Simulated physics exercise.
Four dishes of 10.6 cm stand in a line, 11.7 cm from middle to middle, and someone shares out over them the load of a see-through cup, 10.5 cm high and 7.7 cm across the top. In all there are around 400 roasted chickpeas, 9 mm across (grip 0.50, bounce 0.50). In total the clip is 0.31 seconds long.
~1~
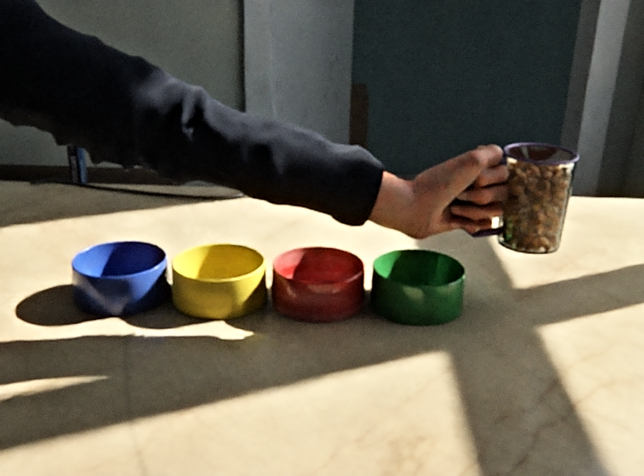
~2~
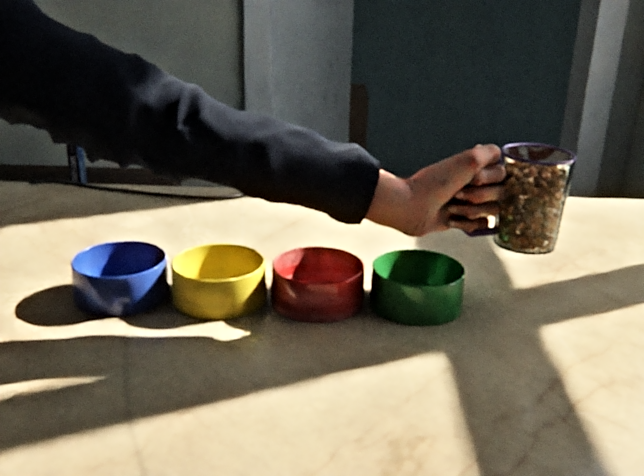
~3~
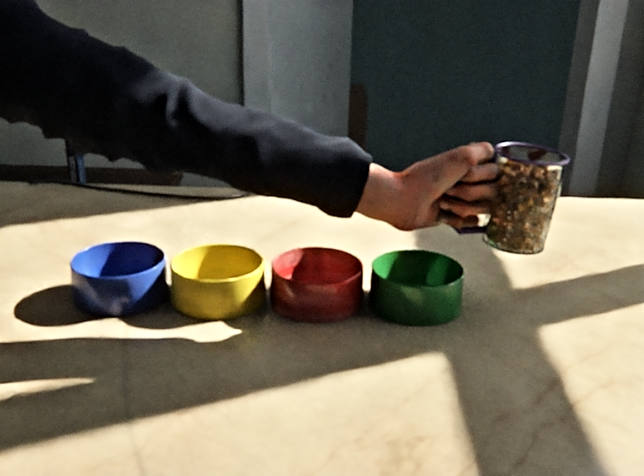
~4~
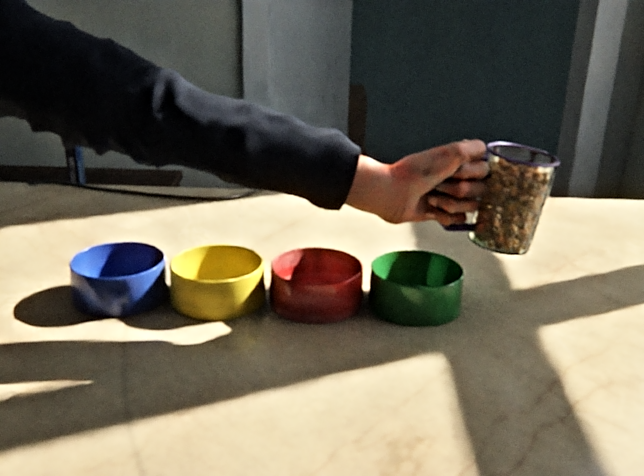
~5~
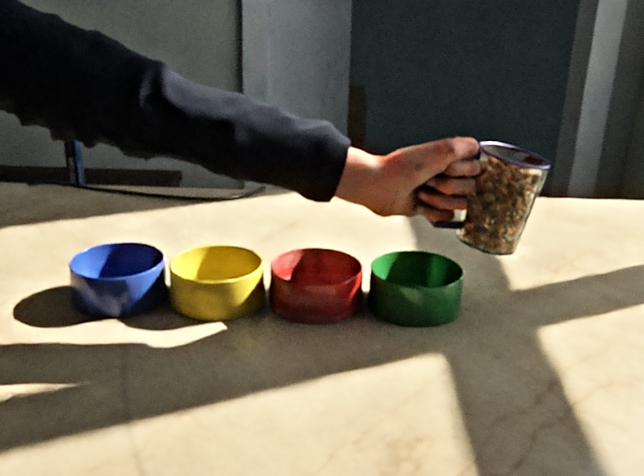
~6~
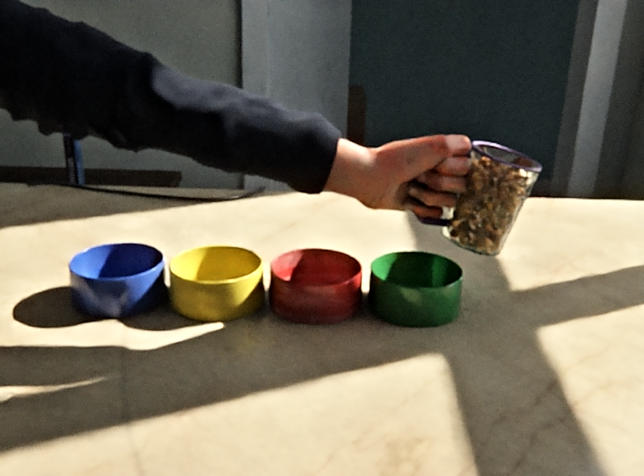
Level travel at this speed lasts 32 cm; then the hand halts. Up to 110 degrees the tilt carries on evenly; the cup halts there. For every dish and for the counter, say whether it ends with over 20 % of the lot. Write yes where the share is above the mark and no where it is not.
Red dish: Yes, blue dish: No, green dish: No, yellow dish: No, counter: No.
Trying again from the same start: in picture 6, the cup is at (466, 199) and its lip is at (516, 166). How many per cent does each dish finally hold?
Kept per dish: Red = 100, blue = 0, green = 0, yellow = 0.
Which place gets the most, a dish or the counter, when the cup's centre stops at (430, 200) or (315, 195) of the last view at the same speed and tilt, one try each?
I'd expect counter to win the first try and green the second.
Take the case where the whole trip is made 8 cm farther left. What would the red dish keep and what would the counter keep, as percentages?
Then I'd expect red at 0 and the counter at 0.
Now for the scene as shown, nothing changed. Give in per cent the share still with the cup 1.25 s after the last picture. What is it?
About 100 per cent.
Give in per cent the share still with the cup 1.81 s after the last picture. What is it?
Estimate: Some 50 %.
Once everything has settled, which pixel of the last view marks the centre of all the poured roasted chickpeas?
Near (311, 282).
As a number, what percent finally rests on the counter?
Near 0 percent, roughly speaking.
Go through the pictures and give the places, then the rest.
Cup at (534, 199), tilt 0 degrees, lip at (576, 155), moved 0.0 cm; middle of the pieces at (532, 205); green dish at (419, 267); red dish at (319, 264); yellow dish at (219, 261); blue dish at (120, 259), in the first frame.
Cup at (531, 199), tilt 1 degrees, lip at (573, 155), moved 0.3 cm; middle of the pieces at (529, 205), in the second frame.
Cup at (522, 199), tilt 4 degrees, lip at (566, 157), moved 1.2 cm; middle of the pieces at (520, 205), in the third frame.
Cup at (510, 199), tilt 8 degrees, lip at (557, 160), moved 2.4 cm; middle of the pieces at (508, 205), in the fourth frame.
Cup at (499, 200), tilt 11 degrees, lip at (548, 163), moved 3.6 cm; middle of the pieces at (497, 205), in the fifth frame.
Cup at (488, 200), tilt 15 degrees, lip at (539, 166), moved 4.8 cm; middle of the pieces at (485, 205); green dish at (416, 269); red dish at (316, 266); yellow dish at (217, 263); blue dish at (117, 260), in the sixth frame.
Then, 0.75 s after the last picture, tilt 59 degrees; cup holds 100 %.
Then, 1.25 s after the last picture, tilt 89 degrees; cup holds 100 %.
Then, 1.81 s after the last picture, tilt 110 degrees; cup holds 50 %, red 45 %.
In the end, red 100 %, blue 0 %, green 0 %, yellow 0 %, counter 0 %.
